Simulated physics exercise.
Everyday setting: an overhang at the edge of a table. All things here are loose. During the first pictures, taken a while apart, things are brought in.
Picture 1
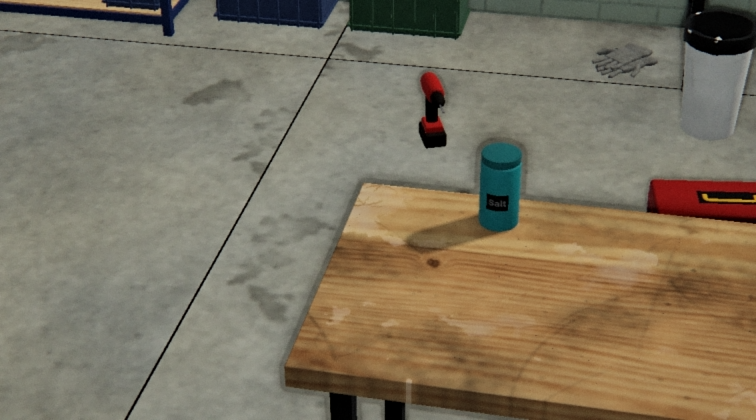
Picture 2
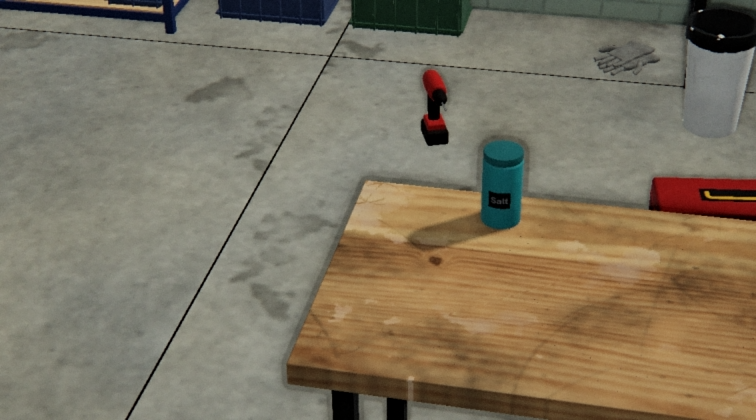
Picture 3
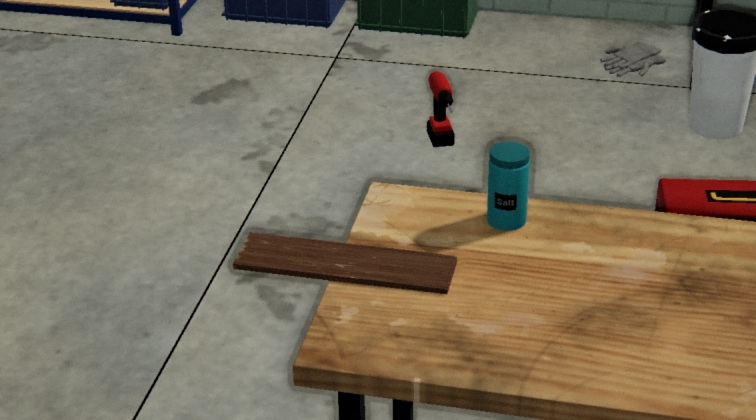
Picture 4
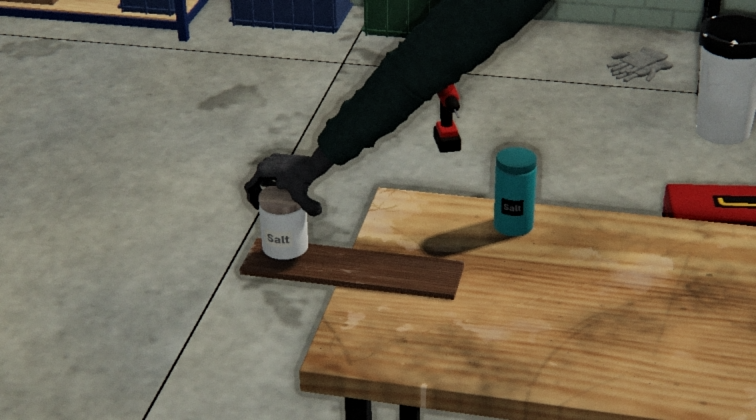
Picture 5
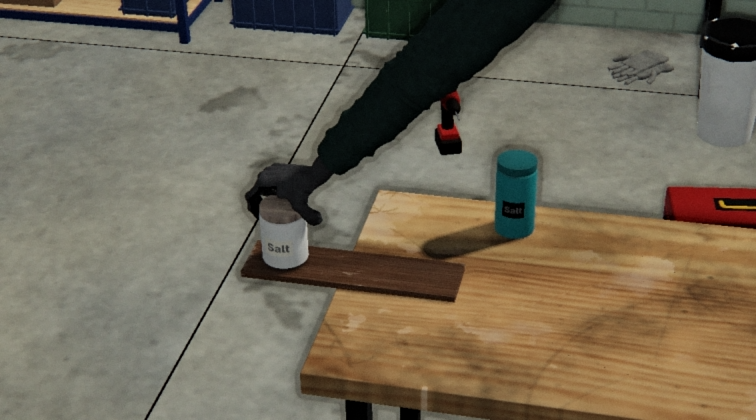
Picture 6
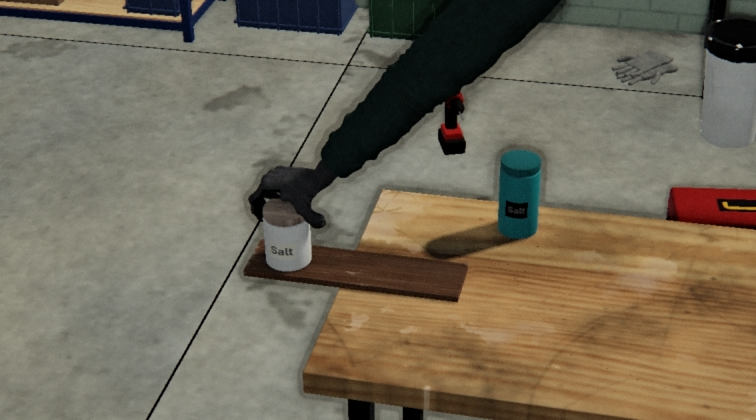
Gloved hand lowering a white salt jar onto the overhanging end of a brown board laid across a wooden table's left edge.
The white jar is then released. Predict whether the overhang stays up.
Prediction: It falls.
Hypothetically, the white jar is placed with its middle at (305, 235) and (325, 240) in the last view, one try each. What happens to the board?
The first time it drops; the second time it drops.
Then, 0.40 s later than the last frame, white jar now down on the floor or falling; brown board tilted by 61°.
Then, 0.50 s later than the last frame, brown board now down on the floor or falling.
Then, 0.70 s later than the last frame, things are still on the move.
Then, 0.80 s later than the last frame, as before.
When it is over, down on the floor or falling, white jar and brown board; turquoise jar as before. The board comes down.
